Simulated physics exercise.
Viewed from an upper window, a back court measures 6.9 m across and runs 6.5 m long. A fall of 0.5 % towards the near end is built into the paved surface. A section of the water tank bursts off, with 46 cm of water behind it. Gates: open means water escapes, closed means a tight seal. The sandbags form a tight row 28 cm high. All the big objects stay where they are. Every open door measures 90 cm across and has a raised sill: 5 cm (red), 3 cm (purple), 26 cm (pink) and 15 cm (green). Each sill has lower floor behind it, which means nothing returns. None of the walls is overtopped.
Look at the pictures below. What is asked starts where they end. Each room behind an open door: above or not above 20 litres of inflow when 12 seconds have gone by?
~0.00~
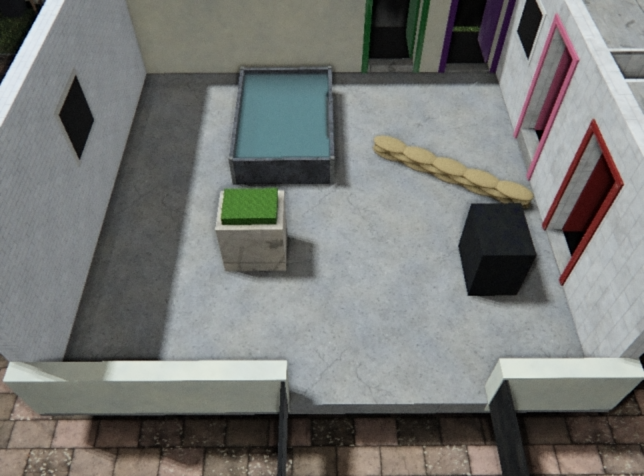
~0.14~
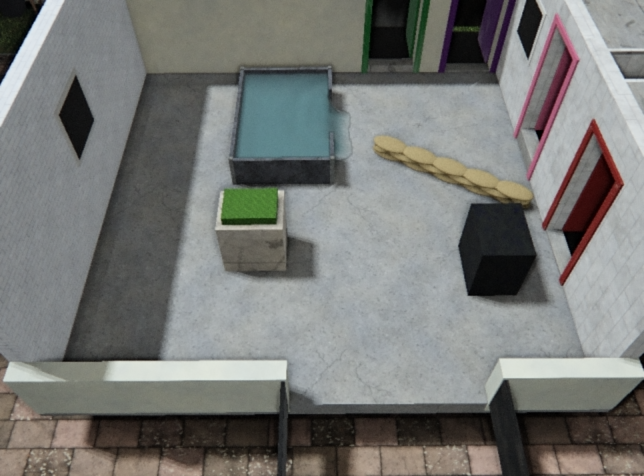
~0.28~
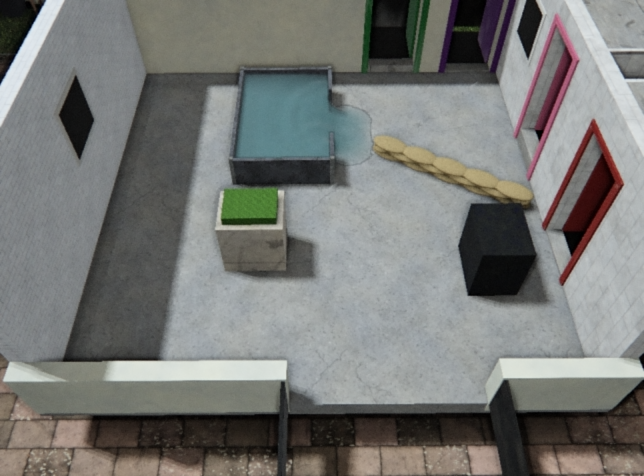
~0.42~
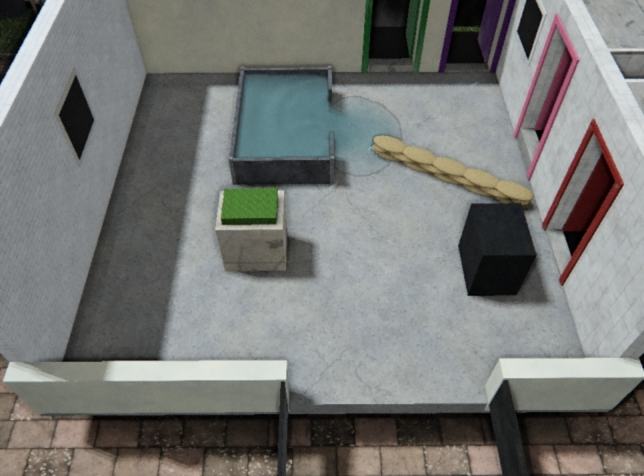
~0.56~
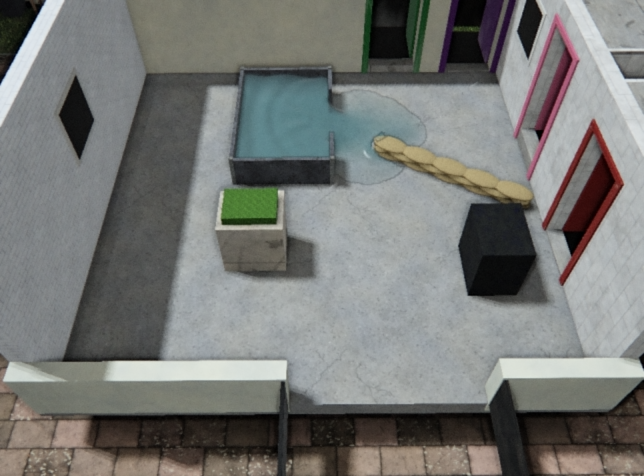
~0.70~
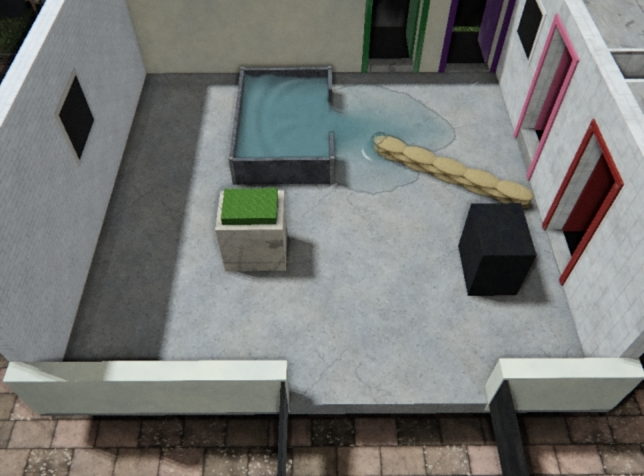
Red door: Not above, purple door: Above, pink door: Not above, green door: Not above.
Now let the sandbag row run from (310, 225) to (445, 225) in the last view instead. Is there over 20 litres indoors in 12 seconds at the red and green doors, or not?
At the red door the limit is exceeded, and at the green door it is not reached.
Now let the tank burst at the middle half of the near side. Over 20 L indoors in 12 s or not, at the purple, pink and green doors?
Door by door - purple: Within bounds, pink: Within bounds, green: Within bounds.
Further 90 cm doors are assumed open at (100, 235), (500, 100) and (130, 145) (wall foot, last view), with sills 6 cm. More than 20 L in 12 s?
Per doorway, in order: Insufficient / sufficient / insufficient.
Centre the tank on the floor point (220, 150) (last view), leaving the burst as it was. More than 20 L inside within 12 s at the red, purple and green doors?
Well, red ends up beyond the mark, purple ends up beyond the mark and green ends up inside the mark.
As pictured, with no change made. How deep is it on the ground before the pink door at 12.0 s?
About 8.5 cm.
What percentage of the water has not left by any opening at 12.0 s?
74 %.
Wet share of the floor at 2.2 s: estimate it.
I'd say around 30 %.
After 1.4 s water covers 20 % of the floor and is deepest (34 cm) near (373, 150); red door not reached, purple door not reached, pink door 8 cm at the sill, 0 L in, green door 2 cm at the sill, 0 L in.
After 2.2 s water covers 30 % of the floor and is deepest (28 cm) near (486, 79); red door not reached, purple door 16 cm at the sill, 8 L in, pink door 14 cm at the sill, 0 L in, green door 6 cm at the sill, 0 L in.
After 3.5 s water covers 35 % of the floor and is deepest (20 cm) near (373, 150); red door 8 cm at the sill, 3 L in, purple door 15 cm at the sill, 99 L in, pink door 10 cm at the sill, 0 L in, green door 6 cm at the sill, 0 L in.
After 7.0 s water covers 40 % of the floor and is deepest (12 cm) near (521, 196); red door 4 cm at the sill, 10 L in, purple door 11 cm at the sill, 222 L in, pink door 11 cm at the sill, 0 L in, green door 8 cm at the sill, 0 L in.
After 12.0 s water covers 60 % of the floor and is deepest (9 cm) near (484, 180); red door 2 cm at the sill, 10 L in, purple door 7 cm at the sill, 313 L in, pink door 8 cm at the sill, 0 L in, green door 7 cm at the sill, 0 L in.
